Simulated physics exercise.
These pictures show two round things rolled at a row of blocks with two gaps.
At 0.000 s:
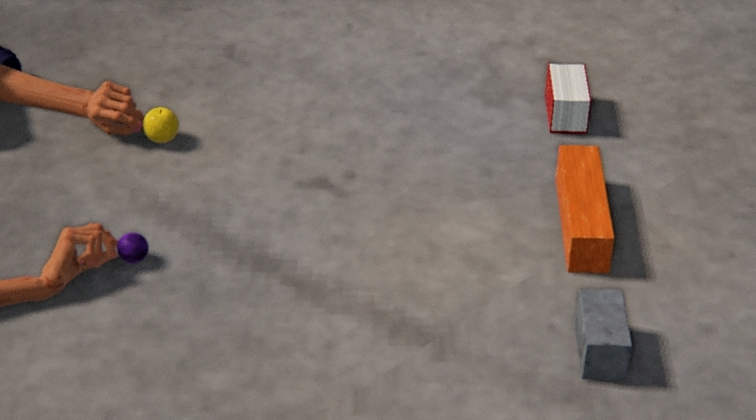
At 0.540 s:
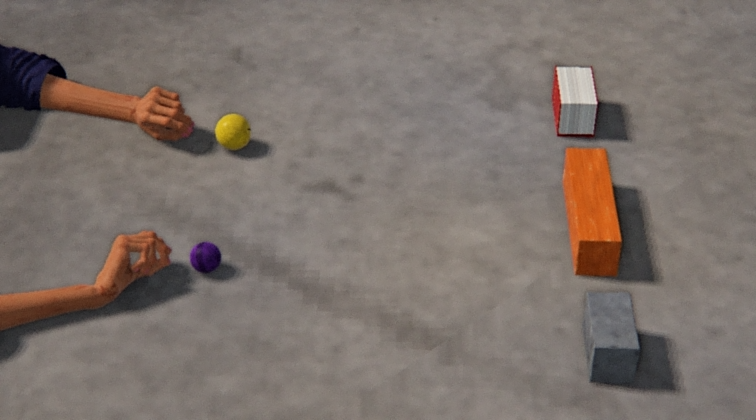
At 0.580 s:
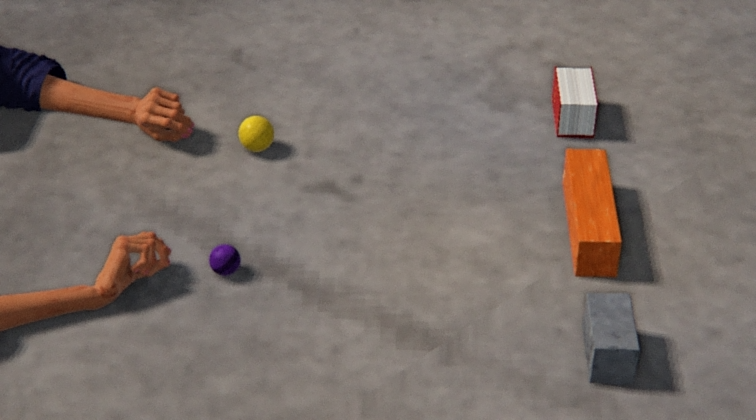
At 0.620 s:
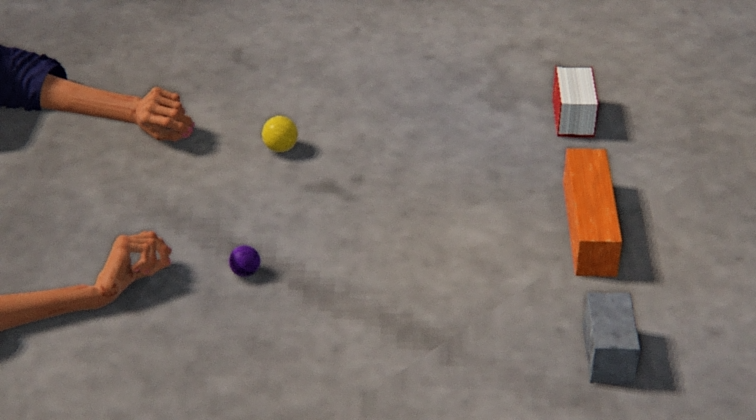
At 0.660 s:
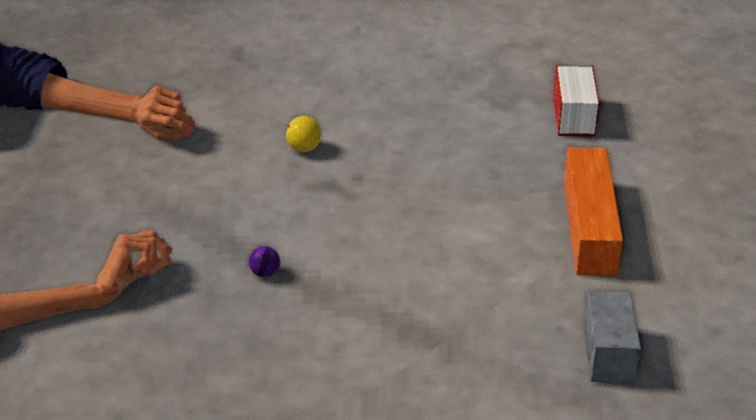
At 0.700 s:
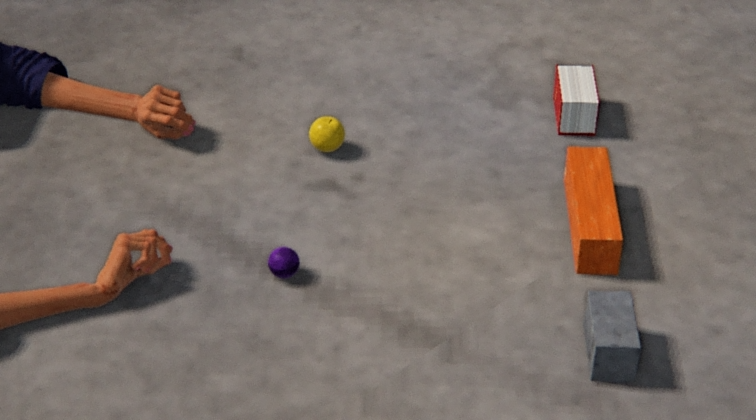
A yellow apple and a smaller purple ball left two hands on the left and rolled steadily rightward side by side across the grey floor, with a book, an orange block and a grey brick standing opposite.
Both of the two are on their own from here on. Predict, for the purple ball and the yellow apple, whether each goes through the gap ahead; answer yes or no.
Purple ball - yes; yellow apple - yes.
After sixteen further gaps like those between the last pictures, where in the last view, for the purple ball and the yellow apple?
Roughly (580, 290) for the first and roughly (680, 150) for the other.
Around 1.08 s, purple ball heading on near (460, 278); yellow apple heading on near (542, 143).
Around 1.54 s, purple ball heading on near (661, 295); yellow apple heading on.
Around 1.96 s, purple ball heading on; yellow apple heading on.
Finally (2.3 s), the purple ball passes through its gap; the yellow apple passes through its gap.
